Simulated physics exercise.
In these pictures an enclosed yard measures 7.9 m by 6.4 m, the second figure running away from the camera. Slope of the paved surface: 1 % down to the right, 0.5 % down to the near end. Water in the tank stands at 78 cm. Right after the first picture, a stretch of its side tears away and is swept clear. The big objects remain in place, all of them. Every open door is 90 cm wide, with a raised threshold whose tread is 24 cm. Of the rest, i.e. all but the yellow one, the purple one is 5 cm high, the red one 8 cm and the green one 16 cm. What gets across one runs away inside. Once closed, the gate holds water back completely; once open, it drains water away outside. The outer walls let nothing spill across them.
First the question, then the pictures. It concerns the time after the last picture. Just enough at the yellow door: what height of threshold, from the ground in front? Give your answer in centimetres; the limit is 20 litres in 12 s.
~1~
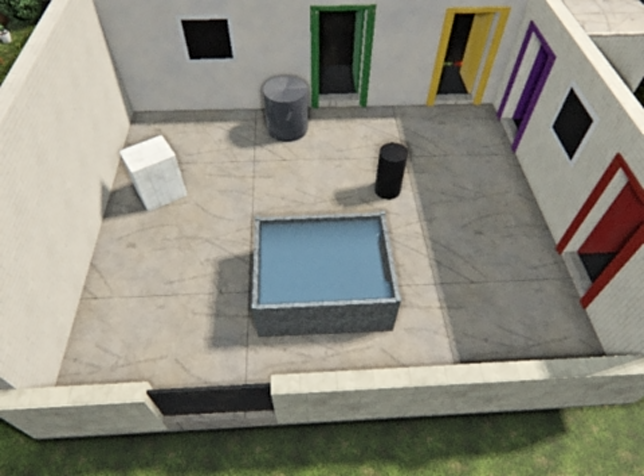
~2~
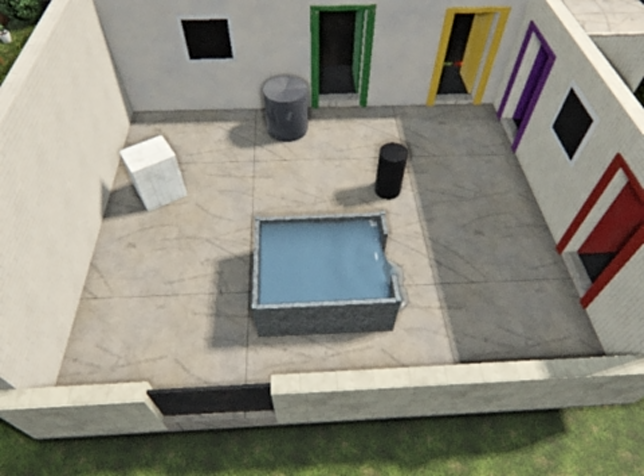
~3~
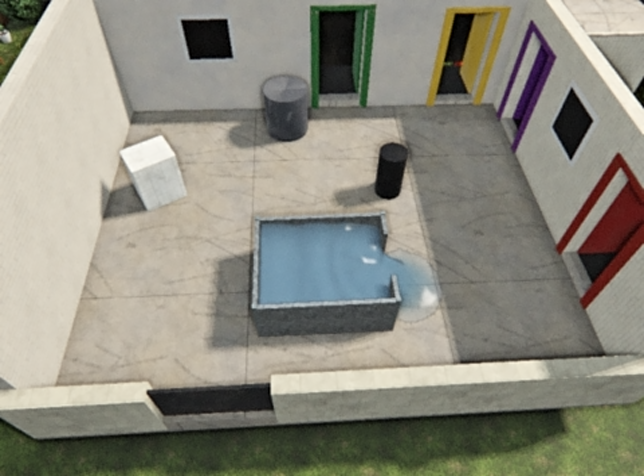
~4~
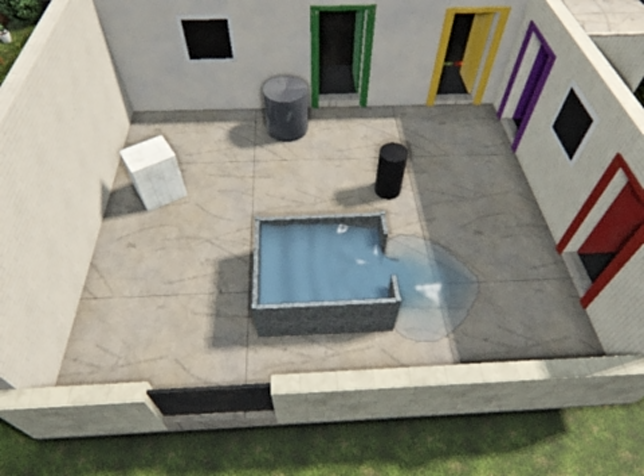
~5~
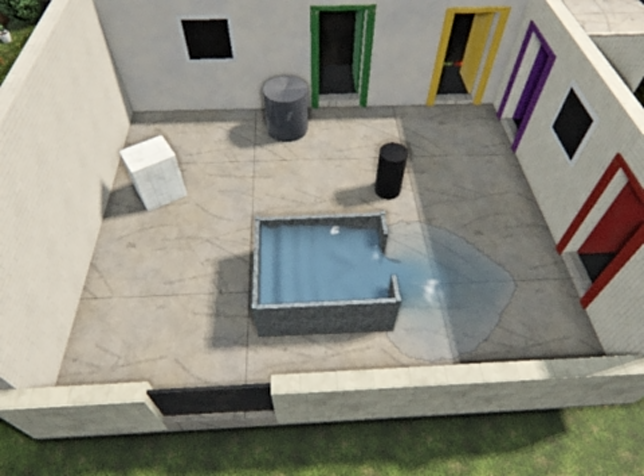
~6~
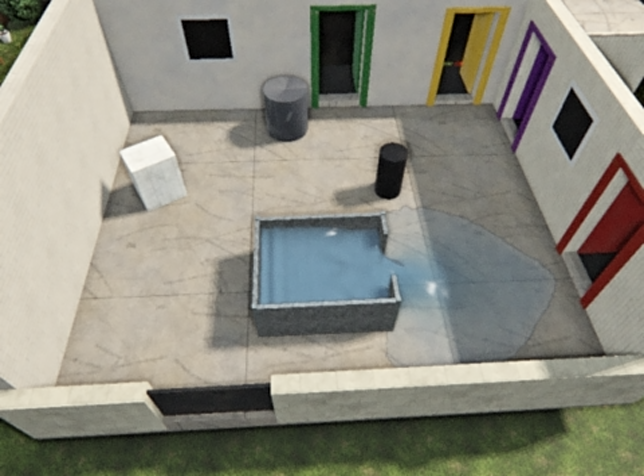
Some 10.5 cm.
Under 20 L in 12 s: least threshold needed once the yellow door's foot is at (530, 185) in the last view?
Close to 11.0 cm at the least.
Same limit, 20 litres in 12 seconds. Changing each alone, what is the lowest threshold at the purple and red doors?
Roughly 8.0 cm at purple and 23 cm at red.
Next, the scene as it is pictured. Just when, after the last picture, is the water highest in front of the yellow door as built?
About 2.8 seconds.
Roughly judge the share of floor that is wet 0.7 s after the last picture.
Wet share: Around 25 %.
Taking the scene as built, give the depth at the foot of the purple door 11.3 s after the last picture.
8.0 cm.
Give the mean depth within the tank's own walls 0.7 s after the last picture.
I'd put it at some 49 centimetres on average.
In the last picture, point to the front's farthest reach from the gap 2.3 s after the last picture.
(488, 106).
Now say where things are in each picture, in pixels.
Still water, 78 cm deep, in the tank at (323, 260); the yellow door at (464, 64) is dry, in the first picture.
The front is at (403, 301), 0.3 m from the gap at (383, 277); 0.2 m2 of floor is wet, 78 cm left at the back, in the second picture.
Water pours out at (383, 277) and has run 0.8 m, to (436, 296); about 11 cm deep outside, 78 cm at the back, in the third picture.
The front is at (474, 285), 1.5 m from the gap at (383, 278); 2.0 m2 of floor is wet, 74 cm left at the back, in the fourth picture.
The front is at (509, 280), 2.1 m from the gap at (383, 277); 3.6 m2 of floor is wet, 67 cm left at the back, in the fifth picture.
Water pours out at (383, 277) and has run 2.8 m, to (550, 281); about 4 cm deep outside, 66 cm at the back; the yellow door at (464, 64), 5.2 m from the gap, is still 3.4 m from the nearest water, in the sixth picture.
Then, 0.7 s after the last picture water covers 25 % of the floor, deepest (38 cm) near (389, 282); it has not reached the yellow door.
Then, 2.3 s after the last picture water covers 30 % of the floor, deepest (24 cm) near (389, 282); 7 cm at the yellow door, 0 litres in over its 9 cm threshold.
Then, 11.3 s after the last picture water covers 80 % of the floor, deepest (8 cm) near (608, 381); 6 cm at the yellow door, 35 litres in over its 9 cm threshold.
At the yellow door as built, the water peaked near 14 cm, 2.9 s after the last picture.
Run again over the same 12 s with other heights there, 42 litres in over 8.5 cm, 8 litres over 12 cm. The limit of 20 litres is kept from about 10.5 cm up.
